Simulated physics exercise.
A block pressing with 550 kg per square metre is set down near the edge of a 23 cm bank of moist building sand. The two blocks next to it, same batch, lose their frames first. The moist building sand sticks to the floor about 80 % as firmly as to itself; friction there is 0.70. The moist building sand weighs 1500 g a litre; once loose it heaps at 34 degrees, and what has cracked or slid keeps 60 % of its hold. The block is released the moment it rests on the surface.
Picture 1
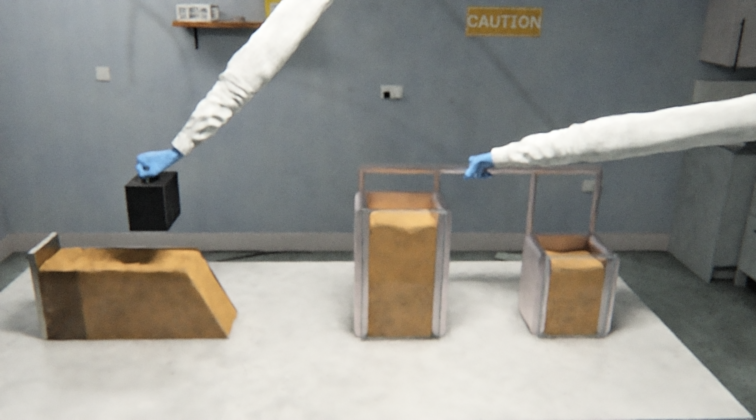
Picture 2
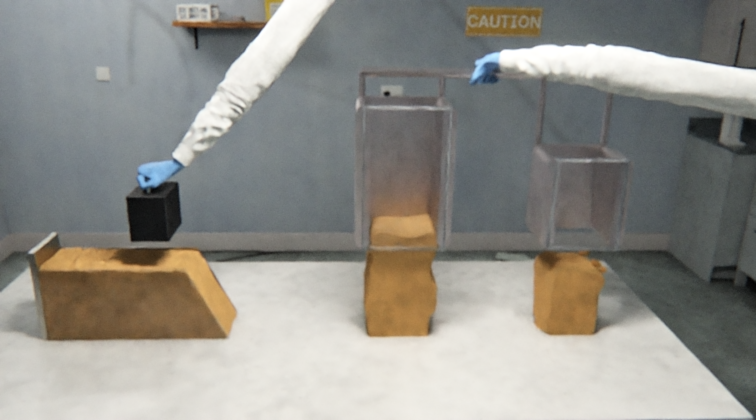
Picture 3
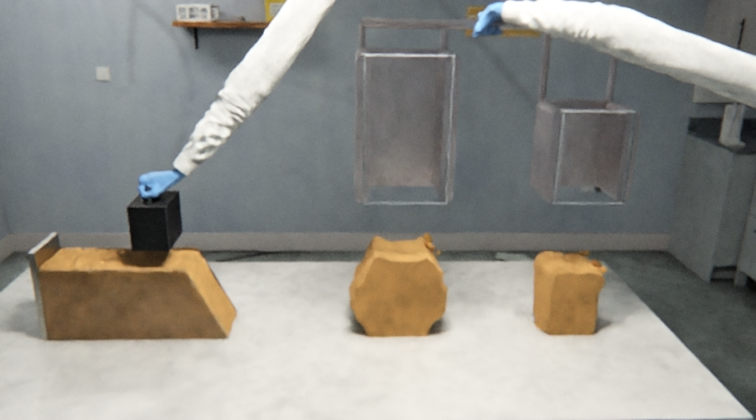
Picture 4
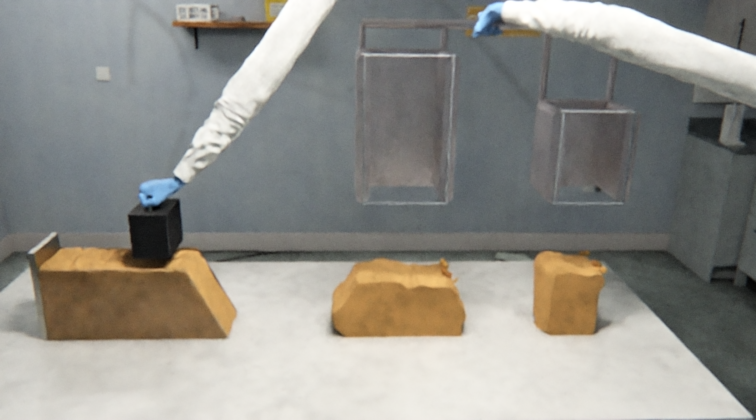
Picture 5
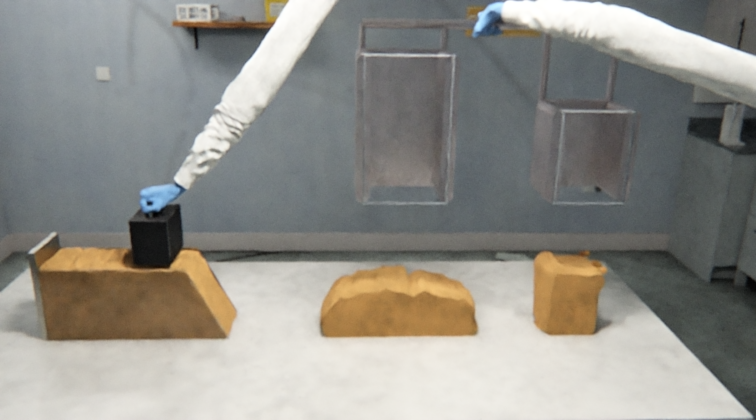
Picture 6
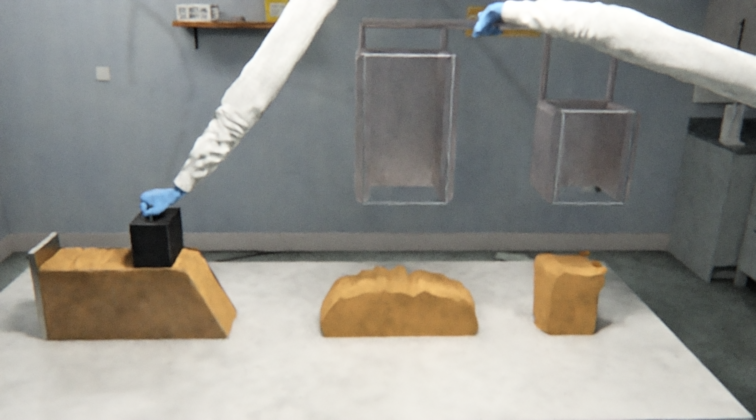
A white-sleeved, blue-gloved arm lowers a black block onto a flat-topped bank of moist brown sand at left, while another lifts two joined, clear-sided boxes off sand columns at centre and right. The white table stands in a grey-blue laboratory, seen from the front by a still camera. The taller central column bulges, then slumps into a low, wide mound, while the shorter right one keeps its blocky shape.
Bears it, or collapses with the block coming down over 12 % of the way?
It fails.
Another 0.16 s on from the sixth picture, the block is down by 7 % of the bank's height and stands upright.
Another 0.34 s on from the sixth picture, the block is down by 17 % of the bank's height and leans 3 degrees.
Another 0.52 s on from the sixth picture, the block is down by 27 % of the bank's height and leans 3 degrees.
Another 0.71 s on from the sixth picture, the block is down by 32 % of the bank's height and stands upright.
Another 1.00 s on from the sixth picture, at the end, the block is down by 34 % of the bank's height and stands upright.
